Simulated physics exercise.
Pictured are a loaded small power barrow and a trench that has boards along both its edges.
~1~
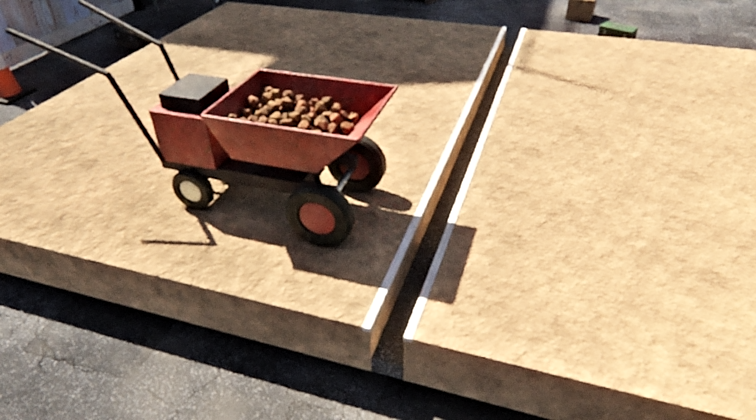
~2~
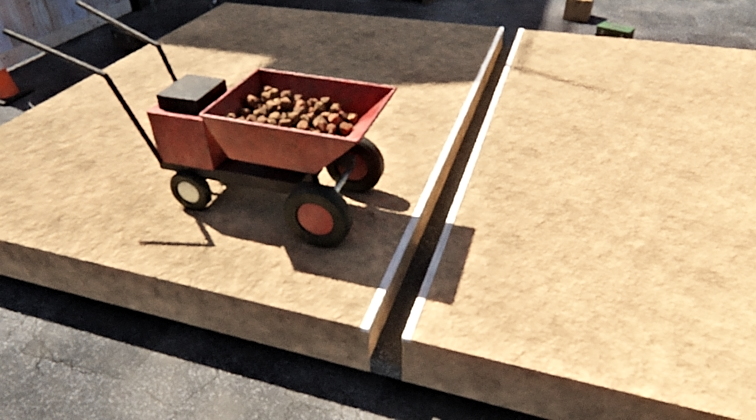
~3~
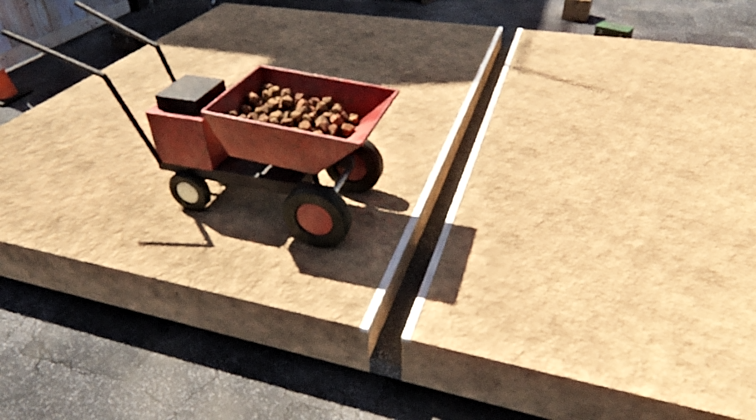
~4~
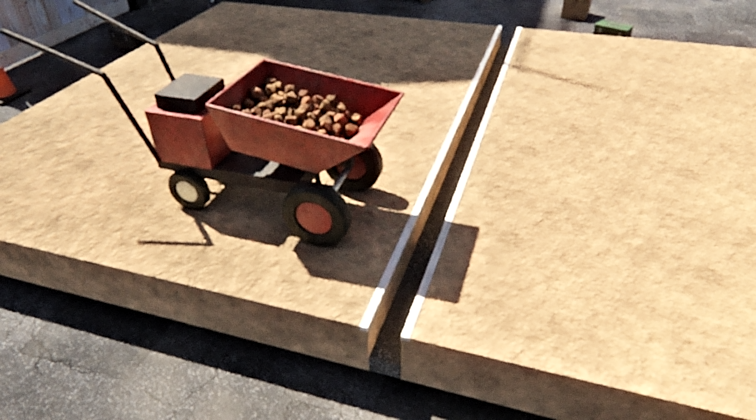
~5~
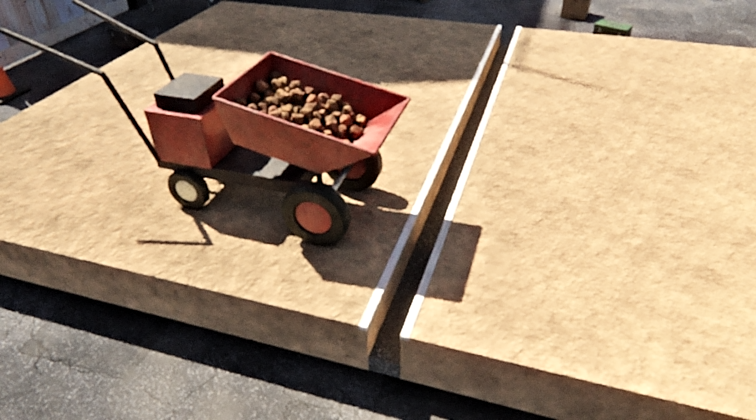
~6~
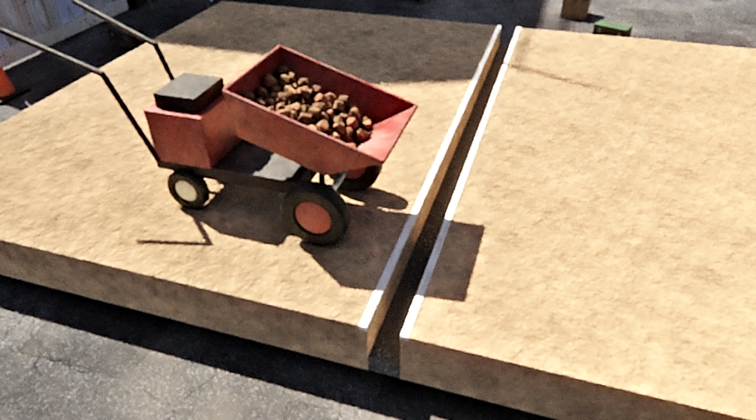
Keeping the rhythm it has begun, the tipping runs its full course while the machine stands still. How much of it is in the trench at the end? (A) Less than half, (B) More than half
Answer: A.
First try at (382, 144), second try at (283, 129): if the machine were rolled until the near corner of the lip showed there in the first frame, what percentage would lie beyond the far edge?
Roughly 70 per cent, then roughly 0 per cent.
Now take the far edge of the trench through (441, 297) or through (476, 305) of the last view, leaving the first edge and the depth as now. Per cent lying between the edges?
Lab note: Case 1 around 80 %, case 2 100 %.
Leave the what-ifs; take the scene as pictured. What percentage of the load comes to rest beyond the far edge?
My estimate is around 55 percent.
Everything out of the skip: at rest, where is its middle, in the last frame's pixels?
Roughly pixel (462, 240).
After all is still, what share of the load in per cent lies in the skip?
About 25 %.
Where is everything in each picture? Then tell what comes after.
The first picture shows lip of the skip at (358, 141), level; top of the load at (288, 119), clay clods; first edge of the trench at (385, 286); far edge at (424, 294), the trench under half as wide as the skip, and about as deep as wide.
The second picture shows lip of the skip at (357, 142), level; top of the load at (287, 119).
The third picture shows lip of the skip at (361, 145), tipped barely; top of the load at (275, 106).
The fourth picture shows lip of the skip at (367, 148), tipped a little; top of the load at (270, 107).
The fifth picture shows lip of the skip at (374, 154), tipped a little; top of the load at (276, 103).
The sixth picture shows lip of the skip at (383, 162), tipped clearly; top of the load at (276, 97); first edge of the trench at (382, 285); far edge at (421, 293).
Soon, skip tipped steeply; all in the skip.
A while on, skip tipped right over; about two thirds in the skip; a stray few in or heaped over the trench; about a third beyond it.
Towards the end, skip tipped right over; about a quarter in the skip; about a quarter in or heaped over the trench; about half beyond it.
Finally, skip tipped right over; about a quarter in the skip; about a quarter in or heaped over the trench; about half beyond it.
